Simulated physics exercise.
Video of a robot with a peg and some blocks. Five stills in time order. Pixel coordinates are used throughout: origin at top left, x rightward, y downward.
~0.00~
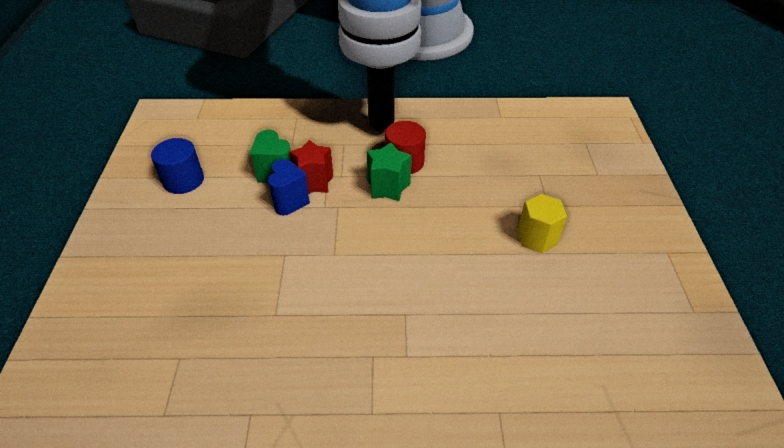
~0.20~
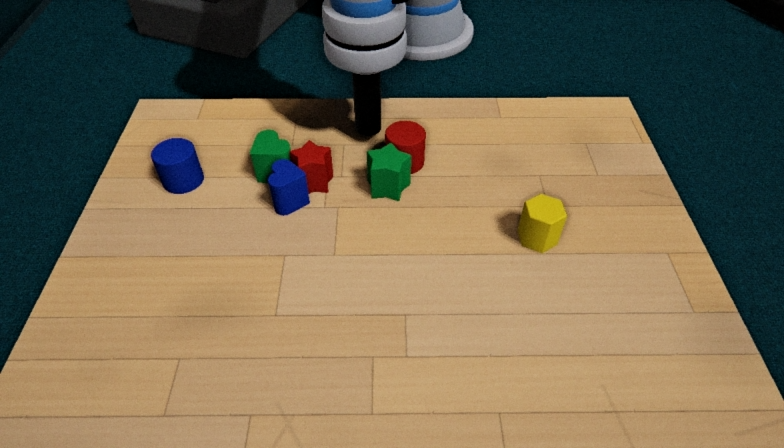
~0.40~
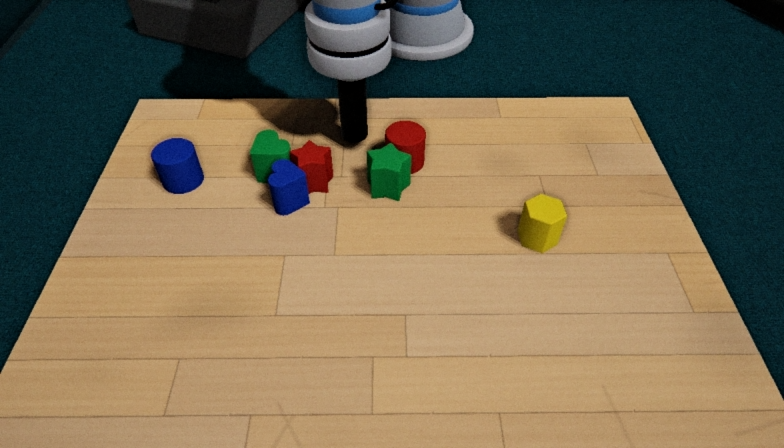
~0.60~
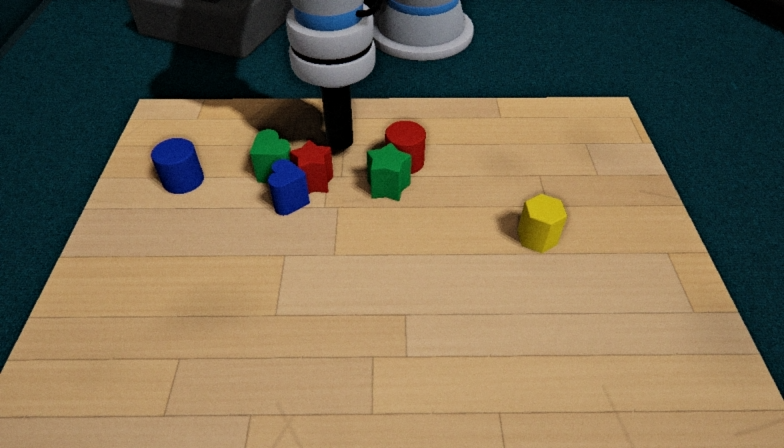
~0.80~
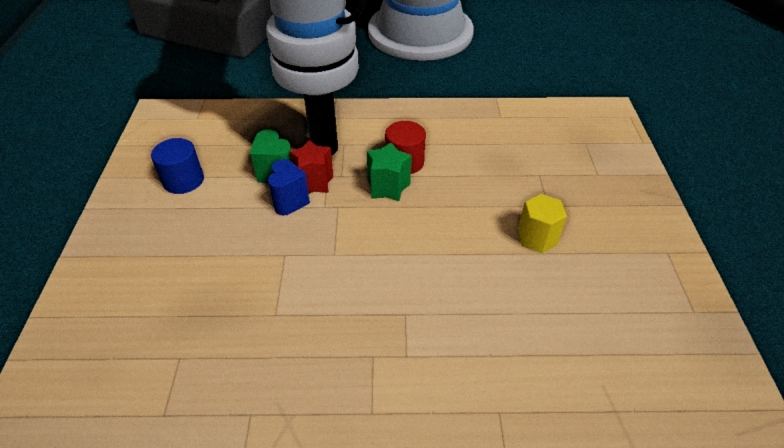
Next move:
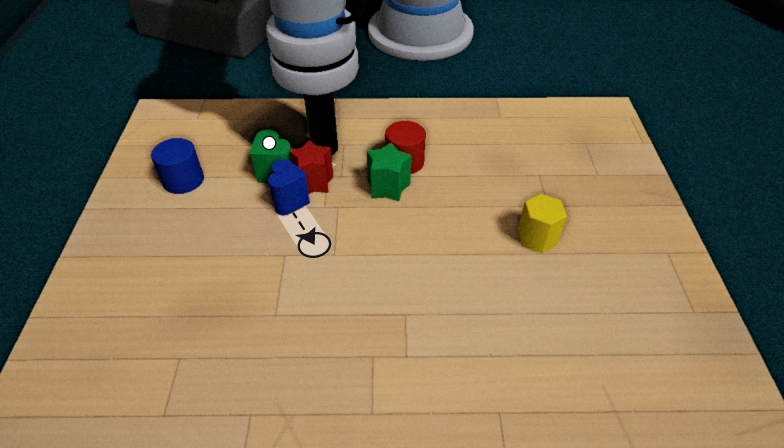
The clip opens on a wooden board holding red, green, blue and yellow blocks, with a robot arm's black peg behind the green star-shaped block and red round one. The peg moves left and slightly toward the viewer, reaching just behind the red star-shaped block, while the blocks stay still.
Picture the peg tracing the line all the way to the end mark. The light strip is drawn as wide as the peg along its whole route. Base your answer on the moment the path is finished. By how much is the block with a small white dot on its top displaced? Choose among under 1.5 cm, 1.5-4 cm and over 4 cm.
That block covers short of 1.5 cm.
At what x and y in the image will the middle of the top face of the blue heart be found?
It comes to (255, 251).
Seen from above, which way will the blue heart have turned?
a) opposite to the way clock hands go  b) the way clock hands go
The one that fits is b, the way clock hands go.
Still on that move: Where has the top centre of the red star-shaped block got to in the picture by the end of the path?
The point I'd pick in the picture is (291, 237).
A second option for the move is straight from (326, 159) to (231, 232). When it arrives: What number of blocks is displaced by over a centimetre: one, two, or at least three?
The count is three or more.
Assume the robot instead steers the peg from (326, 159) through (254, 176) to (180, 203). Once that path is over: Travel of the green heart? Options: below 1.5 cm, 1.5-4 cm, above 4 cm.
Displaced more than 4 cm.
Drawn move, from (326, 159) through (296, 183) and (294, 214) to (314, 245); the dot is on the green heart.
On the path given first. One third of the way, peg (294, 173); green heart (260, 146), turned 35° clockwise; blue heart (273, 194), turned 15° anticlockwise; red star-shaped block (291, 173), turned 35° anticlockwise.
Two thirds of the way, peg (292, 204); green heart (259, 147), turned 40° clockwise; blue heart (264, 229); red star-shaped block (287, 207), turned 30° anticlockwise.
At the end, peg (313, 235); green heart (259, 147), turned 40° clockwise; blue heart (255, 251), turned 20° clockwise; red star-shaped block (291, 237); green star-shaped block still.
